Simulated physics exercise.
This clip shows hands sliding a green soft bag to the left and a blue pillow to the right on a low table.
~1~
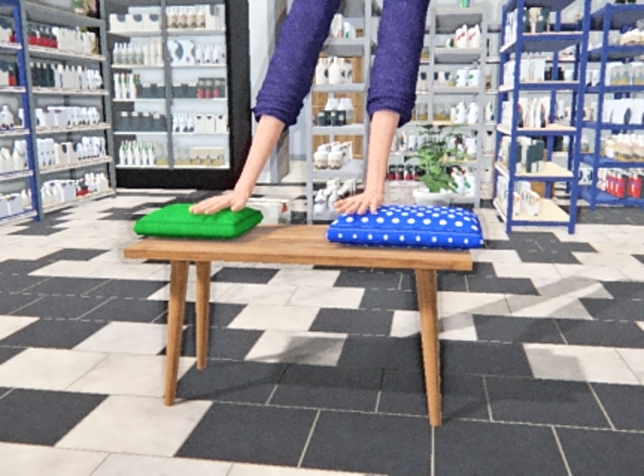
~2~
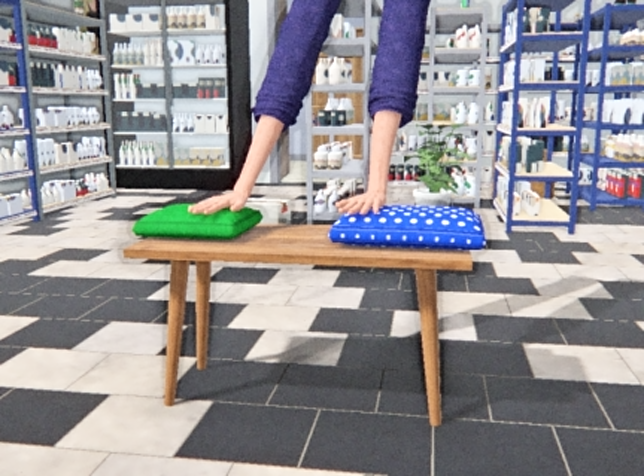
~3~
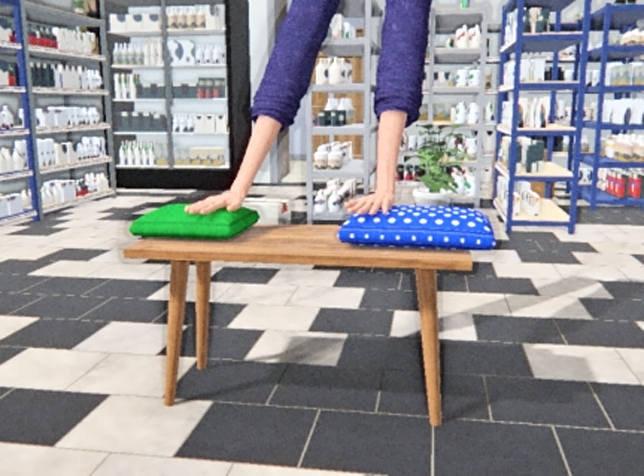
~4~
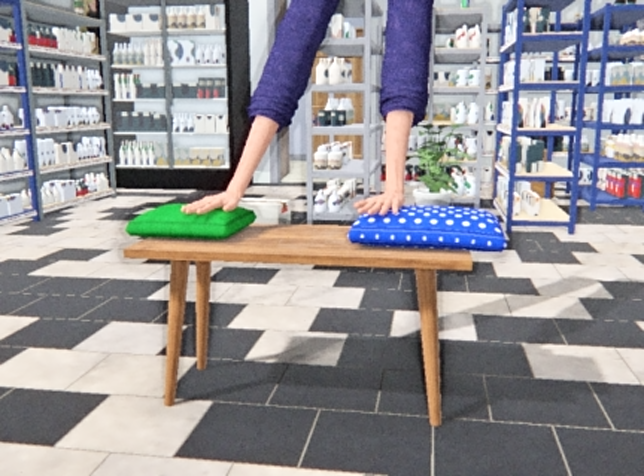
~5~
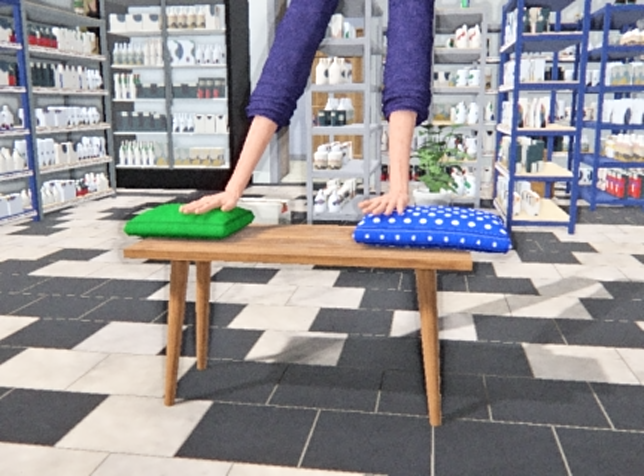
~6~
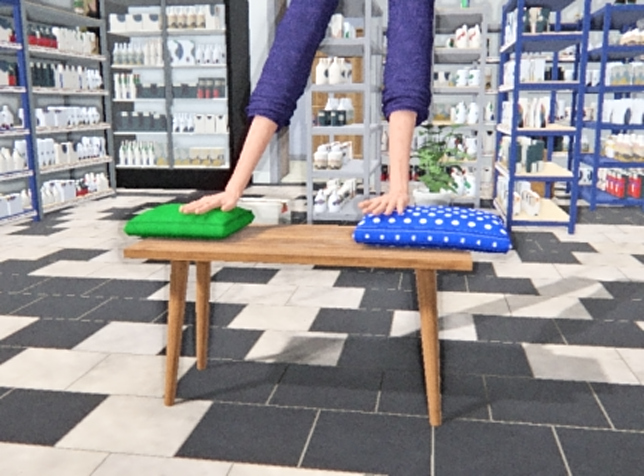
The footage shows two hands resting on a green soft bag and a blue polka-dot pillow on a low wooden table, then sliding the bag very slightly left and the pillow a short way right, past the table's edge.
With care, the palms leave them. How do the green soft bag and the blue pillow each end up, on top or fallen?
Result: Green soft bag: Supported. Blue pillow: Supported.
Then, 0.40 s past the final frame, soft bag unmoved; pillow unmoved.
When it is over, soft bag unmoved; pillow unmoved. The green soft bag remains on top and the blue pillow holds its place.
